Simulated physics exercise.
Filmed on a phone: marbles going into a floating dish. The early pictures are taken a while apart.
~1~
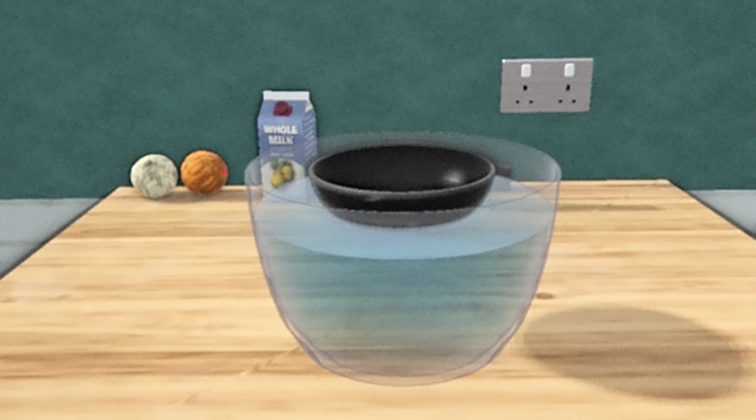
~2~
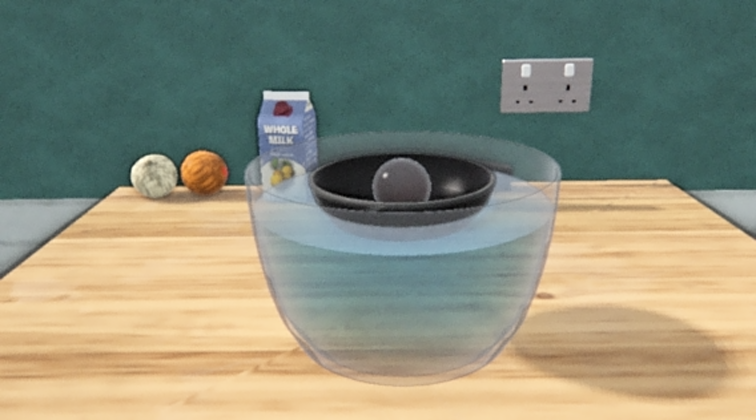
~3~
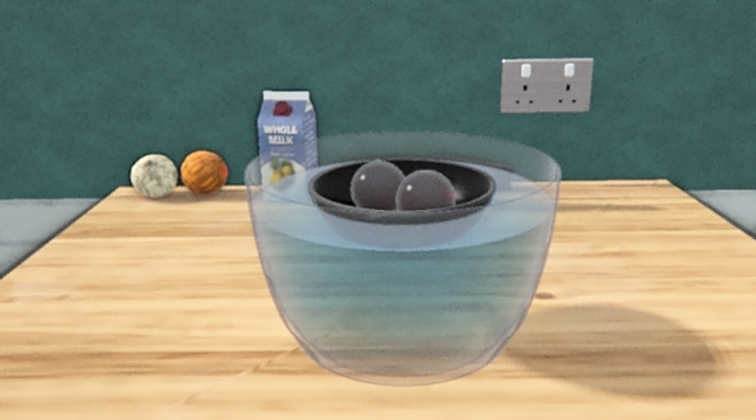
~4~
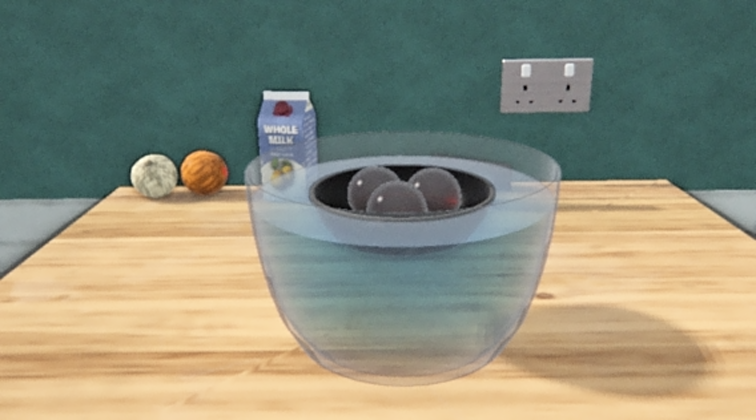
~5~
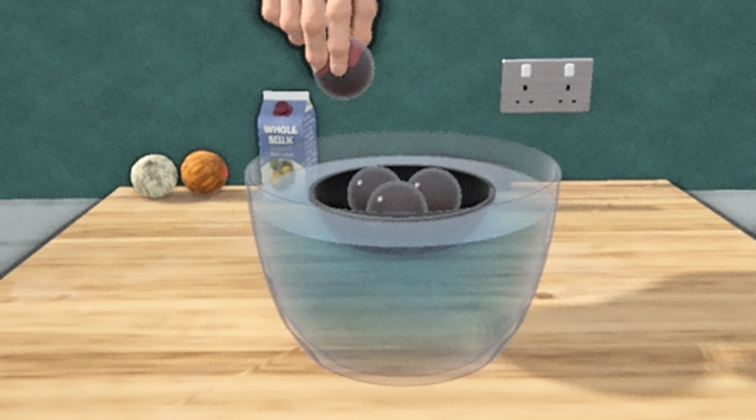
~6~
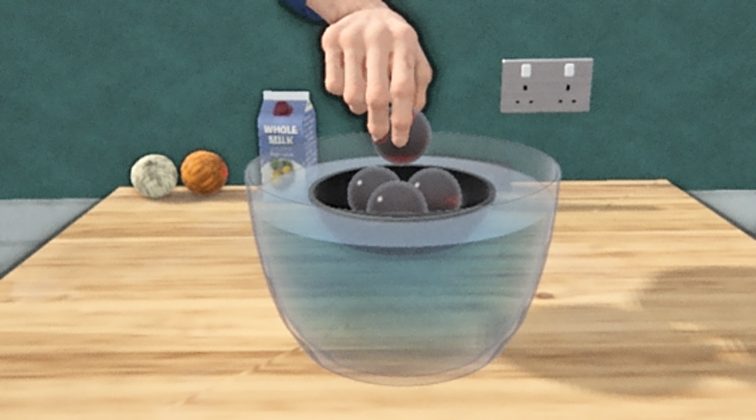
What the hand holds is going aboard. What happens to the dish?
As it turns out, it is swamped.
Next, the glass marble is in and the dish dips.
After that, water pours in over its edge.
Finally, the dish lies on the bottom with its load.
